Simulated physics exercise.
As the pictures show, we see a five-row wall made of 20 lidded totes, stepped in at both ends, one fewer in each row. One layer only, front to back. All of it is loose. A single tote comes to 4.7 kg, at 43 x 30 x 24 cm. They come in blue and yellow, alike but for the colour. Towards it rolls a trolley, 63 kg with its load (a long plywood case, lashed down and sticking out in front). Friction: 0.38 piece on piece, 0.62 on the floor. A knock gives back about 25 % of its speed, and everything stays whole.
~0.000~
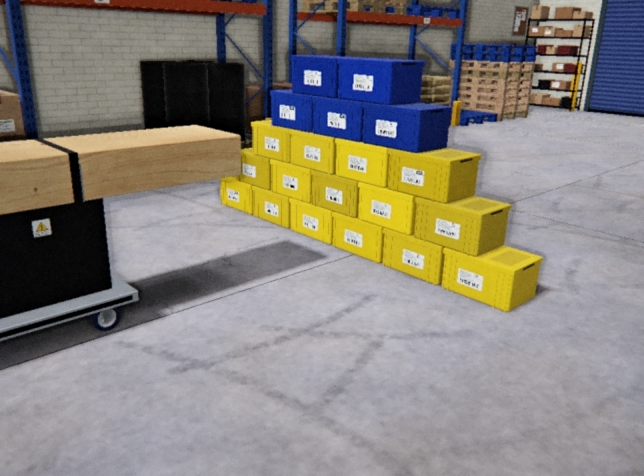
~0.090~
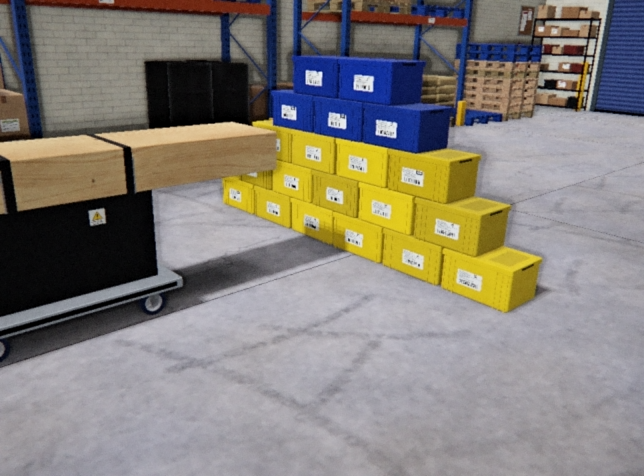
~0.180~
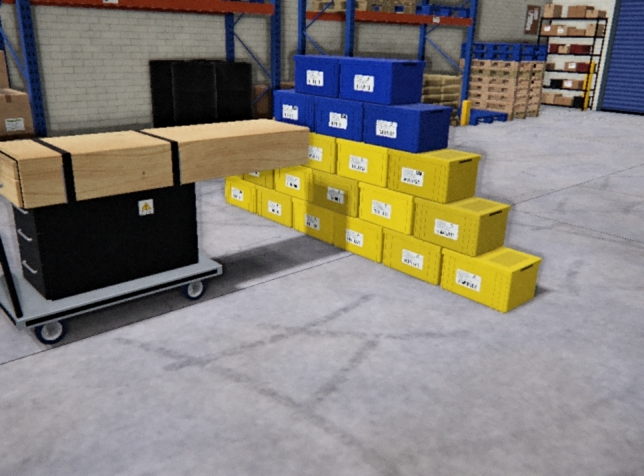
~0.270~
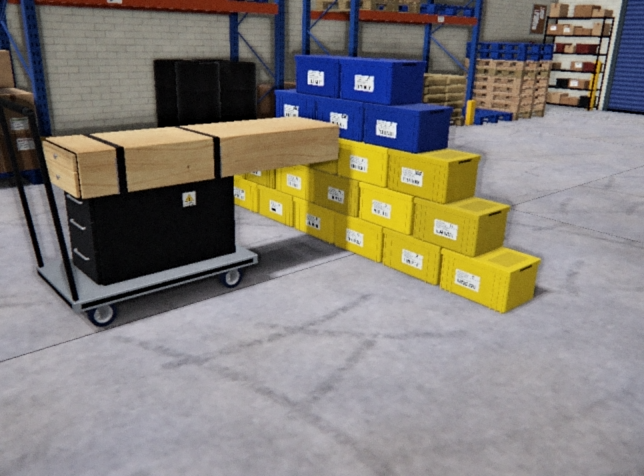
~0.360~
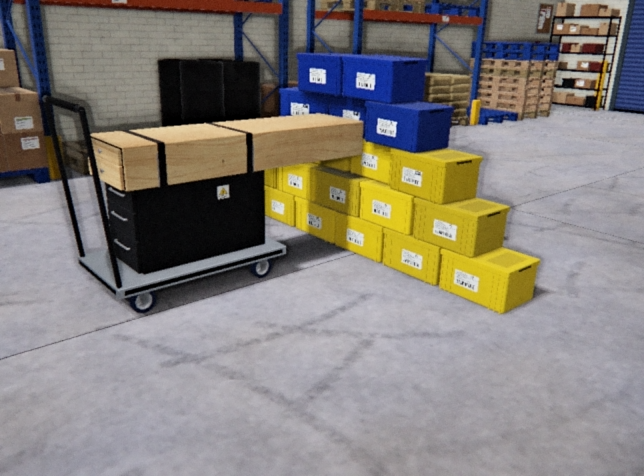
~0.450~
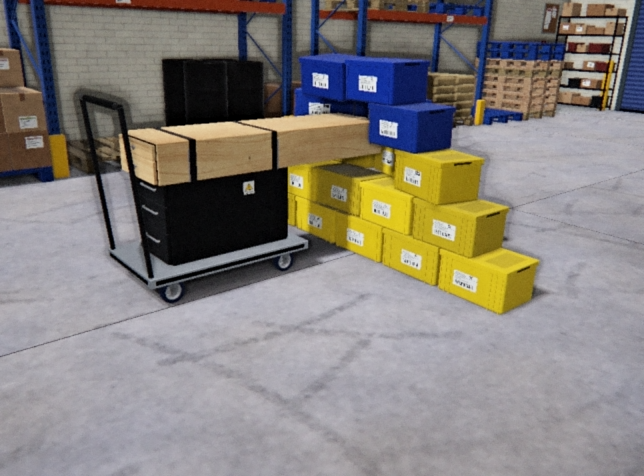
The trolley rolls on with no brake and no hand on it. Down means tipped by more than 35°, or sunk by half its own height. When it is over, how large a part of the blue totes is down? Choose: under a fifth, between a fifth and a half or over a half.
It comes to upwards of a half.
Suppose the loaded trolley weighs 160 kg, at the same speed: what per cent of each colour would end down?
Then yellow 50, blue 100 per cent.
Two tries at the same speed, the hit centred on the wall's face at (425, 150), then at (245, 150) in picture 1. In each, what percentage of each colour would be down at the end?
Yellow 10 then 10, blue 40 then 0 per cent.
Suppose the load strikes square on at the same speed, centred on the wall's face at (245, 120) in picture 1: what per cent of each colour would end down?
In that case yellow 10, blue 0 per cent.
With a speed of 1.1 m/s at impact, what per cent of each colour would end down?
Then yellow 20, blue 100 per cent.
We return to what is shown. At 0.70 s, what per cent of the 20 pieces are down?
20 per cent by then.
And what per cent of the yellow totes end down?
Yellow 10 per cent.
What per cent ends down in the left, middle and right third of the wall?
In per cent: Left 0, middle 60, right 20.
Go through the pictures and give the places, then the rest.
In the first frame (pixels give the middle of a visible side; the camera moves round a little), load (231, 149) 83 cm short of the wall; top blue tote (362, 81); top yellow tote (310, 152); none has stirred.
Load (268, 144) 59 cm short of the wall; top blue tote (363, 82), in the second frame.
Load (302, 140) 35 cm short of the wall; top blue tote (363, 82), in the third frame.
Load (332, 136) 12 cm short of the wall; top blue tote (363, 82), in the fourth frame.
Load (357, 132) 8 cm into the wall's line; top blue tote (365, 80); movement in 4 of them, in the fifth frame.
Load 25 cm into the wall's line; top blue tote (367, 82) 27 mm from its place; steepest lean 5°, the tote at (320, 80); movement in 8 of them, in the sixth frame.
After 0.70 s, load 68 cm past the wall's line, still rolling; 2 of the 5 blue totes down (4 of 20 in all colours); top blue tote 17° from how it stood; top yellow tote 33° from how it stood, 39 cm lower.
After 1.06 s, load 99 cm past the wall's line, still rolling; 5 of the 5 blue totes down (7 of 20 in all colours); top blue tote 13 cm lower; top yellow tote 21° from how it stood, 44 cm lower.
In the end (2.4 s), load 1.06 m past the wall's line, stopped; 5 of the 5 blue totes down (7 of 20 in all colours); top blue tote 13 cm lower; top yellow tote 48 cm lower. That is 100 per cent. From the last view, middles, top blue tote near (400, 97), top yellow tote near (409, 198).
